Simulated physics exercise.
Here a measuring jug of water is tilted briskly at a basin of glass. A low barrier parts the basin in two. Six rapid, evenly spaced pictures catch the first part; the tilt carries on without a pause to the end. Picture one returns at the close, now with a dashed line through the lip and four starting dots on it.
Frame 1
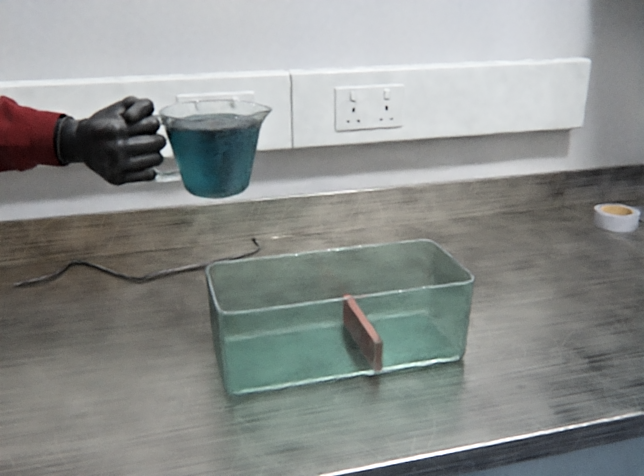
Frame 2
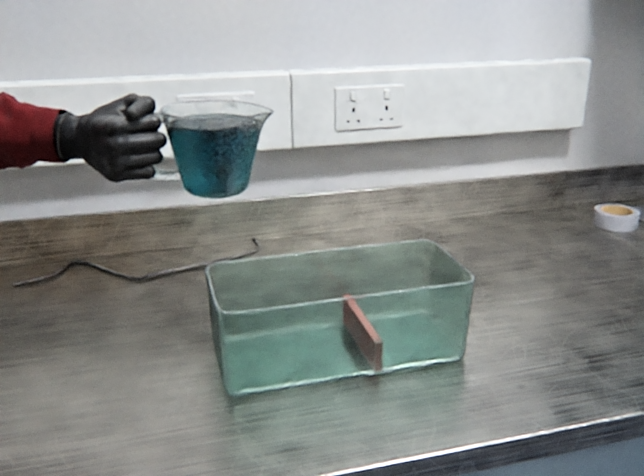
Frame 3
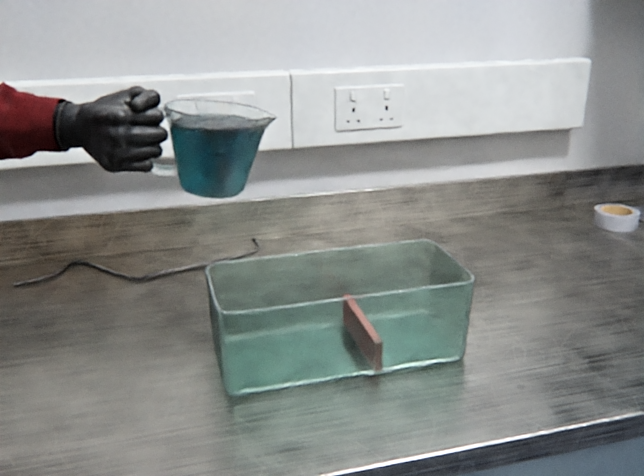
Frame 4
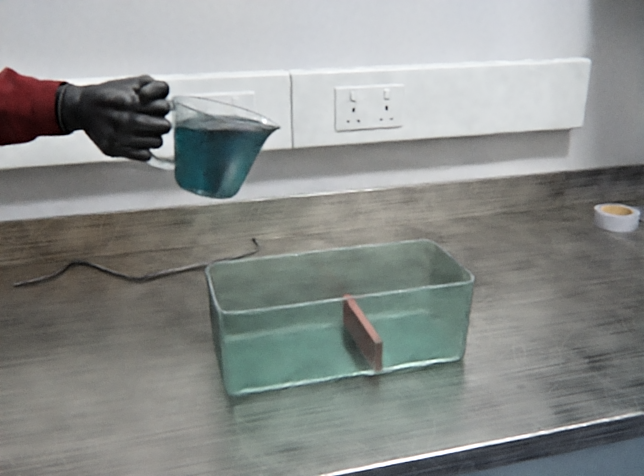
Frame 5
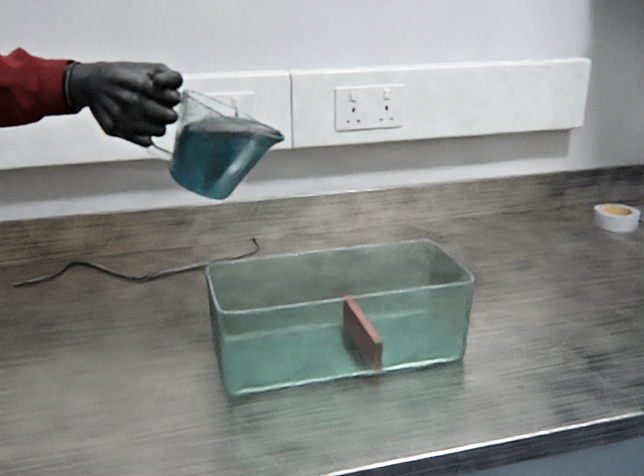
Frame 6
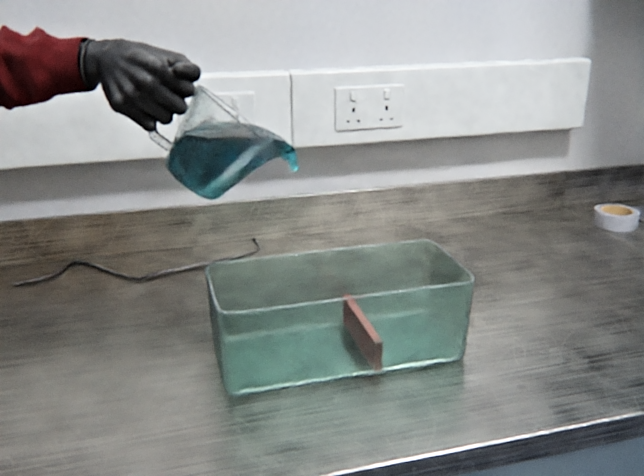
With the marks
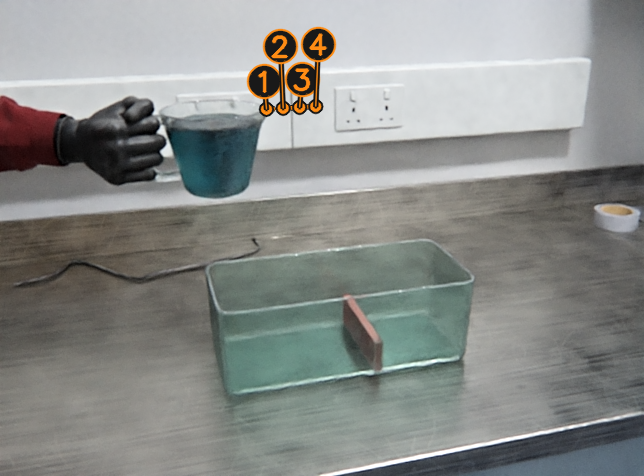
A black-gloved hand tilts a jug rightward above a divided glass basin until blue water leaves its lip.
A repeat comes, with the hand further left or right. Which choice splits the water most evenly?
Spot 4.
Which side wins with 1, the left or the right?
The left one.
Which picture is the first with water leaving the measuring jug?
In picture 5.
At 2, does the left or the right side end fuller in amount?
The left one.
On the marked copy, 1 at (266, 109); 2 at (283, 108); 3 at (299, 107); 4 at (315, 106).
Choosing 1, about 93 % ends left of the wall and 5 % right of it; 3 % is lost outside.
Choosing 2, about 87 % ends left of the wall and 8 % right of it; 5 % is lost outside.
Choosing 3, about 70 % ends left of the wall and 25 % right of it; 4 % is lost outside.
Choosing 4, about 54 % ends left of the wall and 44 % right of it.
